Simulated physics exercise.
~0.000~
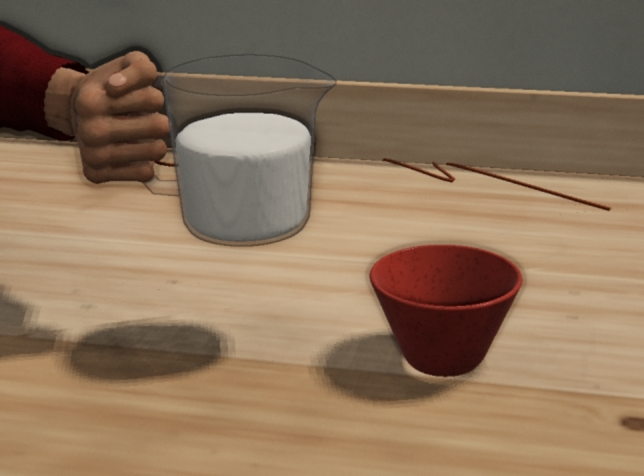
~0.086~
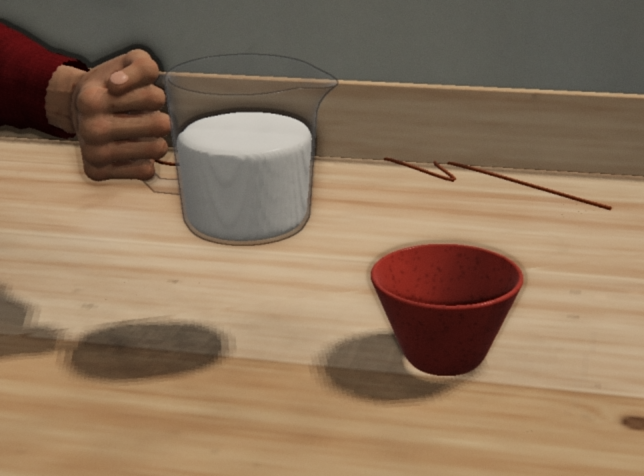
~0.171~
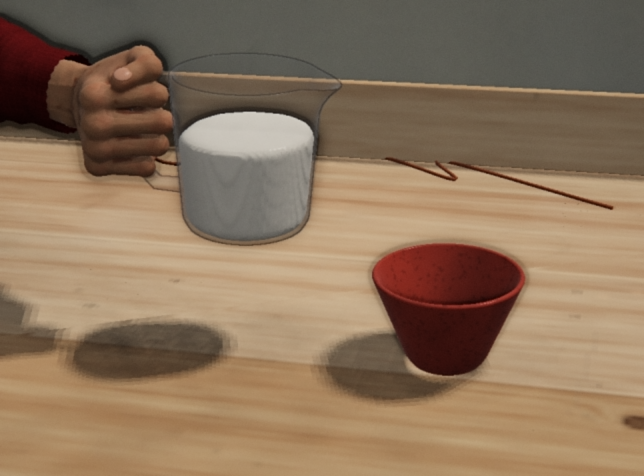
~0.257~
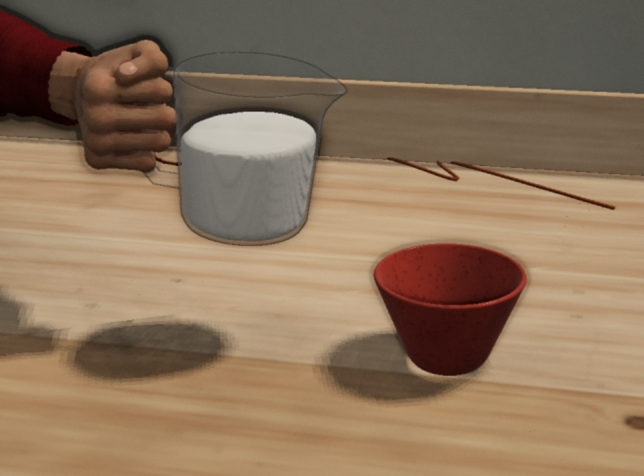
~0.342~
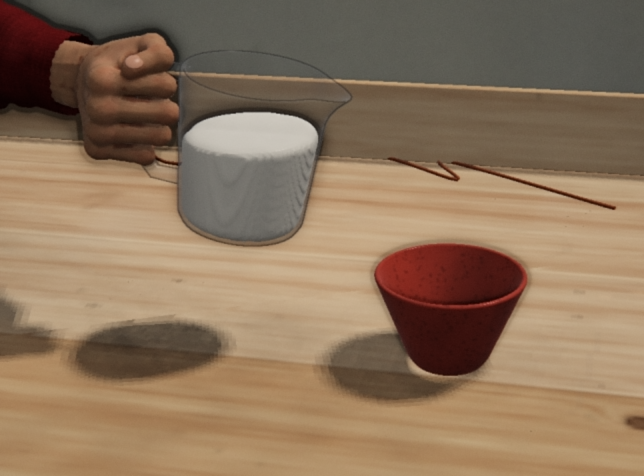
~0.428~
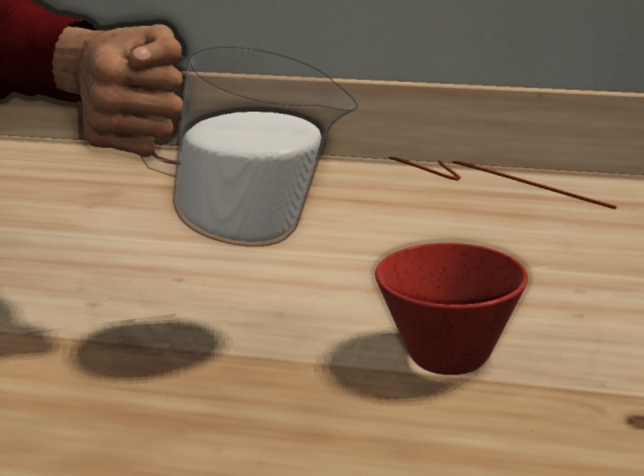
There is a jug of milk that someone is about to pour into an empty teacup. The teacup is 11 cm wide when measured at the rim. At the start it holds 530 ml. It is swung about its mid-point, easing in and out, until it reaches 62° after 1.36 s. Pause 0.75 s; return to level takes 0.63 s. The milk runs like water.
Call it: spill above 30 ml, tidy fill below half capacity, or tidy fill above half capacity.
Tidy, above half.
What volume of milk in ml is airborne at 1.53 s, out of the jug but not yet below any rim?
I'd estimate close to 30 ml in the air.
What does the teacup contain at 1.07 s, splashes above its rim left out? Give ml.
About 10 ml.
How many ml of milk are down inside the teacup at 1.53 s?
Some 160 ml.
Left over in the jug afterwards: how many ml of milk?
240 ml, roughly.
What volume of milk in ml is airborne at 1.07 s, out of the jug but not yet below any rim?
Roughly 25 ml.
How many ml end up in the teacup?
Estimate: 290 ml.
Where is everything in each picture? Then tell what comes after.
In the first frame, it leans 0°; its right rim is at (336, 82); the milk meets the walls at (198, 126) and (299, 133); the teacup's rim runs from (372, 272) to (520, 284).
In the second frame, it leans 1°; its right rim is at (337, 82); the milk meets the walls at (199, 127) and (299, 133).
In the third frame, it leans 2°; its right rim is at (341, 85); the milk meets the walls at (197, 126) and (302, 133).
In the fourth frame, it leans 5°; its right rim is at (346, 90); the milk meets the walls at (201, 128) and (299, 133).
In the fifth frame, it leans 9°; its right rim is at (351, 98); the milk meets the walls at (203, 127) and (309, 134).
In the sixth frame, it leans 14°; its right rim is at (357, 106); the milk meets the walls at (203, 127) and (307, 133).
By 1.07 s the tilt is 55° and the teacup has 10 ml, the jug 495 ml, and 0 ml is on the counter.
By 1.53 s the tilt is 62° and the teacup has 160 ml, the jug 330 ml, and 5 ml is on the counter.
By 2.02 s the tilt is 62° and the teacup has 255 ml, the jug 255 ml, and 10 ml is on the counter.
By 2.55 s the tilt is 13° and the teacup has 285 ml, the jug 235 ml, and 10 ml is on the counter.
At rest the teacup has 285 ml, the jug 235 ml, and 10 ml is on the counter.
